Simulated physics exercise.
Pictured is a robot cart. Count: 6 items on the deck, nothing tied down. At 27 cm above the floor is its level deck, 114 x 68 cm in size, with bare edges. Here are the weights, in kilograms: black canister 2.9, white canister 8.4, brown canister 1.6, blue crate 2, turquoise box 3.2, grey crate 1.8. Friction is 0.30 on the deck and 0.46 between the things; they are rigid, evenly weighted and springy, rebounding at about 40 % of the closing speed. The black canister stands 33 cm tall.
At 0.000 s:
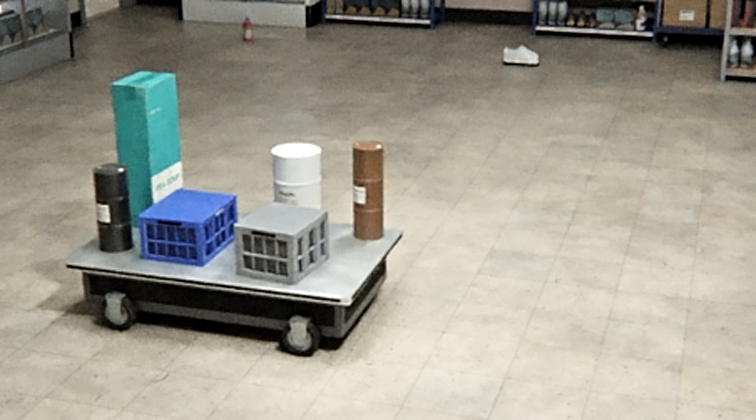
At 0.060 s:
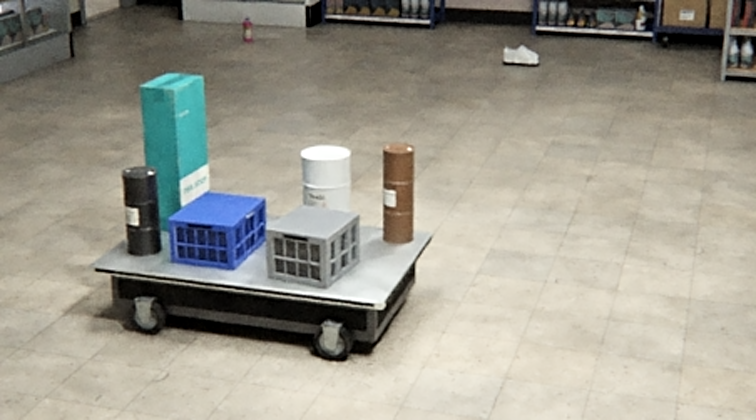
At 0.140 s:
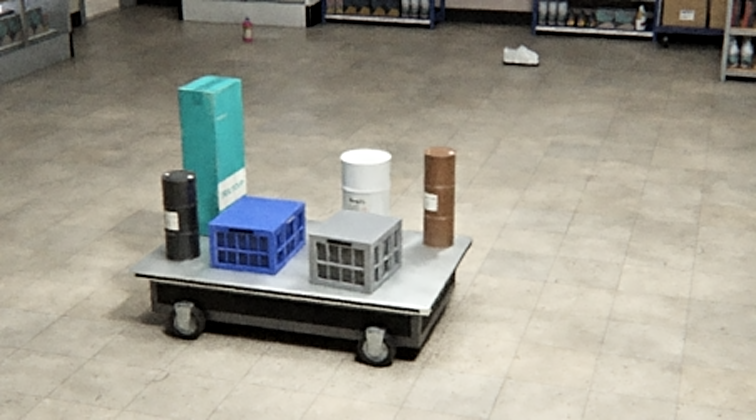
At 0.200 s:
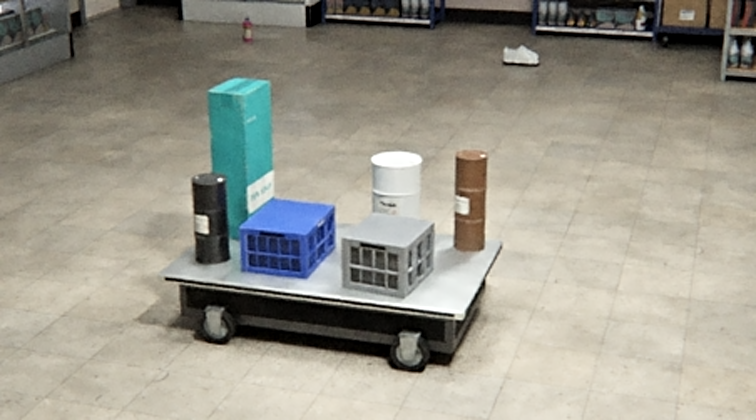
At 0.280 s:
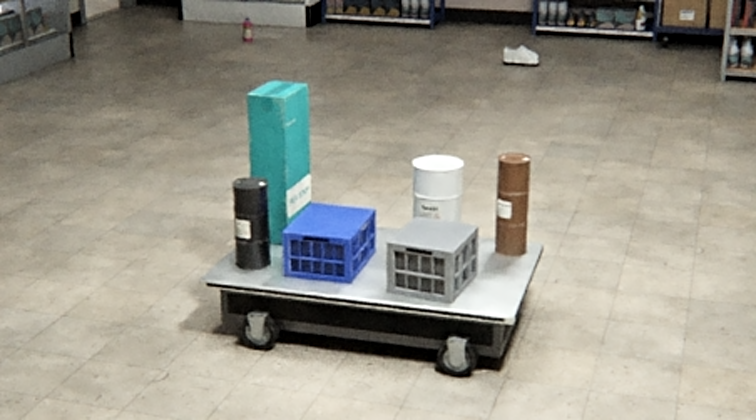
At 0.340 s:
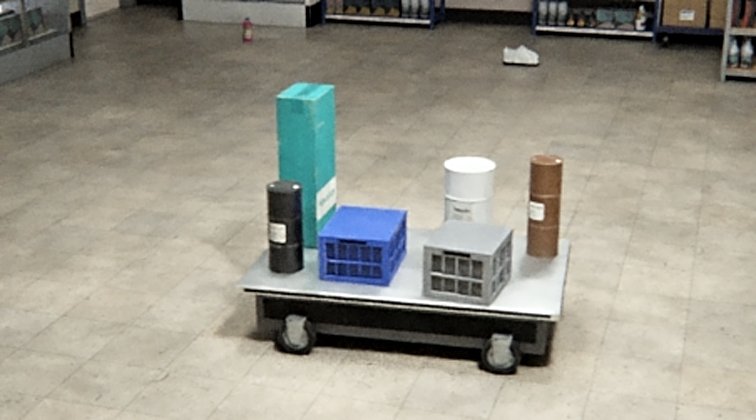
On a tiled shop floor, a low wheeled cart carrying canisters, crates and a tall turquoise box rolls rightward, turning slightly.
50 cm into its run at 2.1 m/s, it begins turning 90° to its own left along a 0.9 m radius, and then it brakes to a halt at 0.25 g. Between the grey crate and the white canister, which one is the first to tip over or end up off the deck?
Of those two, the former goes first.
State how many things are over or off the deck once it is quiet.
All told, 6.
By 0.84 s, 176 cm covered, turned 71°; black canister, white canister, brown canister, blue crate and grey crate now off the deck; turquoise box 14 cm from its spot.
By 1.24 s, 256 cm covered, turned 90°; turquoise box now off the deck.
When it is over (2.4 s), off the deck, black canister, white canister, brown canister, blue crate, turquoise box and grey crate. Grey crate went at 0.48 s; white canister went at 0.70 s.
